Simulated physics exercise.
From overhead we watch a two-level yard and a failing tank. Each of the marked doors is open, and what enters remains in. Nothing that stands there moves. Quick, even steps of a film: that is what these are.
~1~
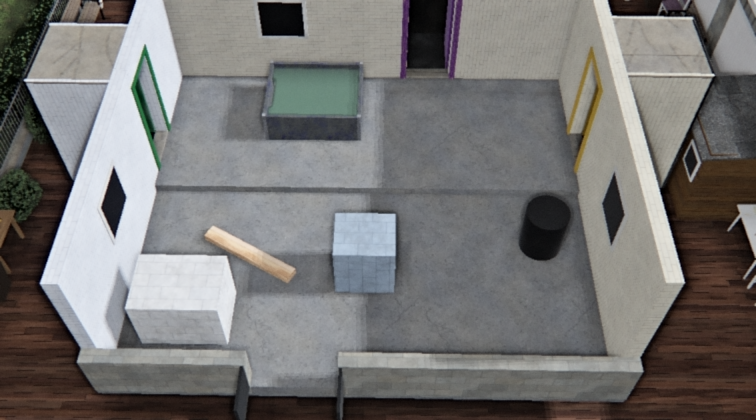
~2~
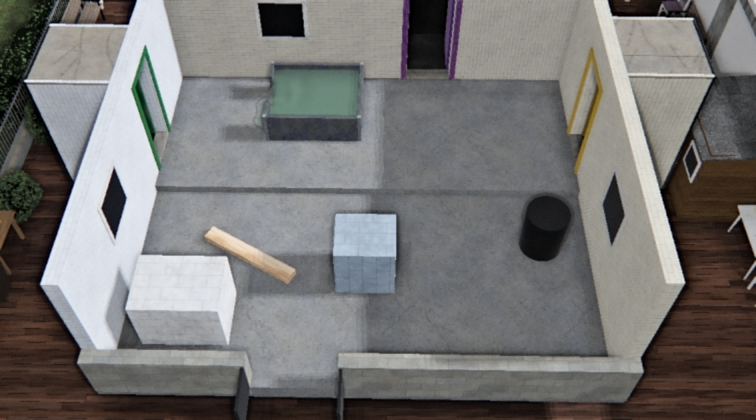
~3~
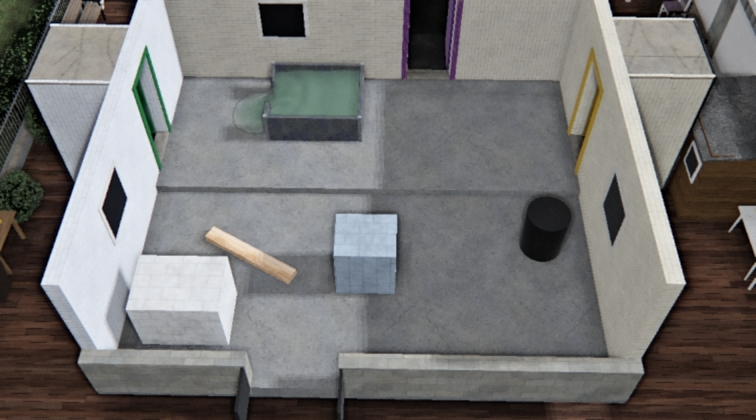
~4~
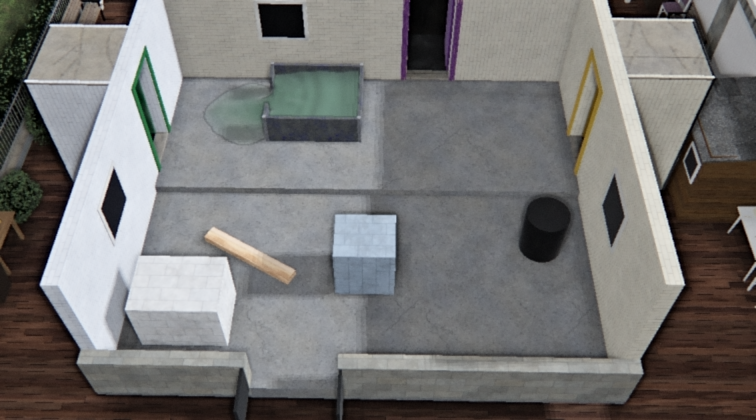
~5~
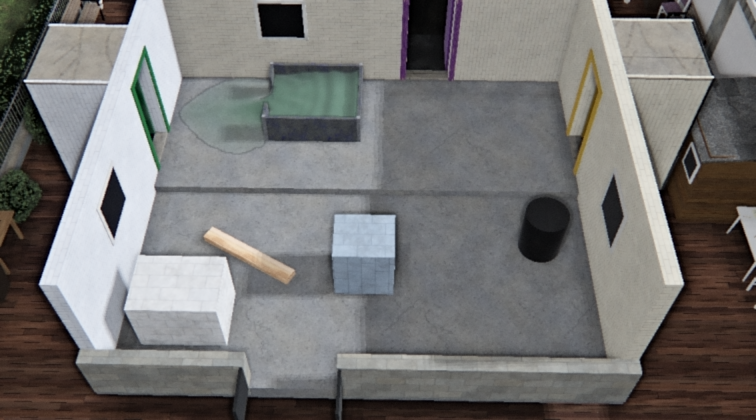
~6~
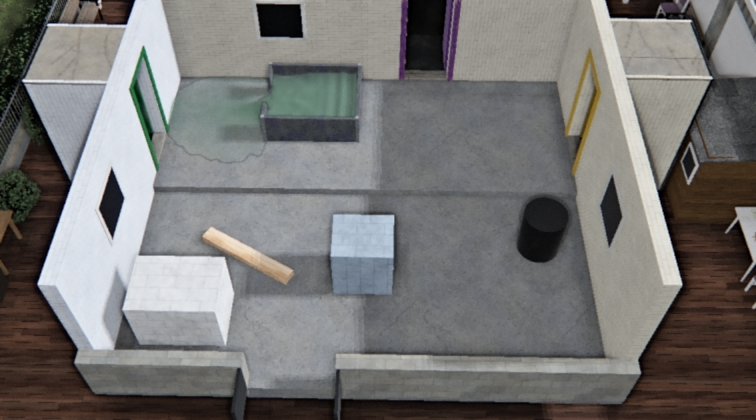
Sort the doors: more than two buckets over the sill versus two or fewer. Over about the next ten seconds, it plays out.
Sorted by door: Green door - more than two; yellow door - two or fewer; purple door - two or fewer.
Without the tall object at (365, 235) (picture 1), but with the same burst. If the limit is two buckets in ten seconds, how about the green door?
Door green - past the limit.
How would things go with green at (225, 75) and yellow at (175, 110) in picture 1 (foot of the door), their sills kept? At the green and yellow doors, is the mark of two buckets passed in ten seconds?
I'd put the green door as over and the yellow door as over.
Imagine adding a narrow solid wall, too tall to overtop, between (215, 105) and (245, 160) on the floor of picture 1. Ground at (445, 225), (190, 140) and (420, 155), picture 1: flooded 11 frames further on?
Lab note - point 1: Parched; point 2: Inundated; point 3: Parched.
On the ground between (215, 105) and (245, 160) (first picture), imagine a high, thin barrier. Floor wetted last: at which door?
It would be the yellow one.
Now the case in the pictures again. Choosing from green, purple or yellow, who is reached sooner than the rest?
I pick the green-painted one.
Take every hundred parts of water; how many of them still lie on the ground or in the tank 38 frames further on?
Around 86 parts in a hundred.
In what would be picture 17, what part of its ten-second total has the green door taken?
Around 30 percent.
A moment on, water covers 10 % of the floor; the green door under two buckets in, the yellow door not reached, the purple door not reached.
Next, water covers 10 % of the floor; the green door over two buckets in, the yellow door not reached, the purple door not reached.
Then, water covers 20 % of the floor; the green door far over two buckets in, the yellow door not reached, the purple door not reached.
Later, water covers 30 % of the floor; the green door far over two buckets in, the yellow door not reached, the purple door wet at the sill, nothing in.
In the end, water covers 50 % of the floor; the green door far over two buckets in, the yellow door not reached, the purple door wet at the sill, nothing in.
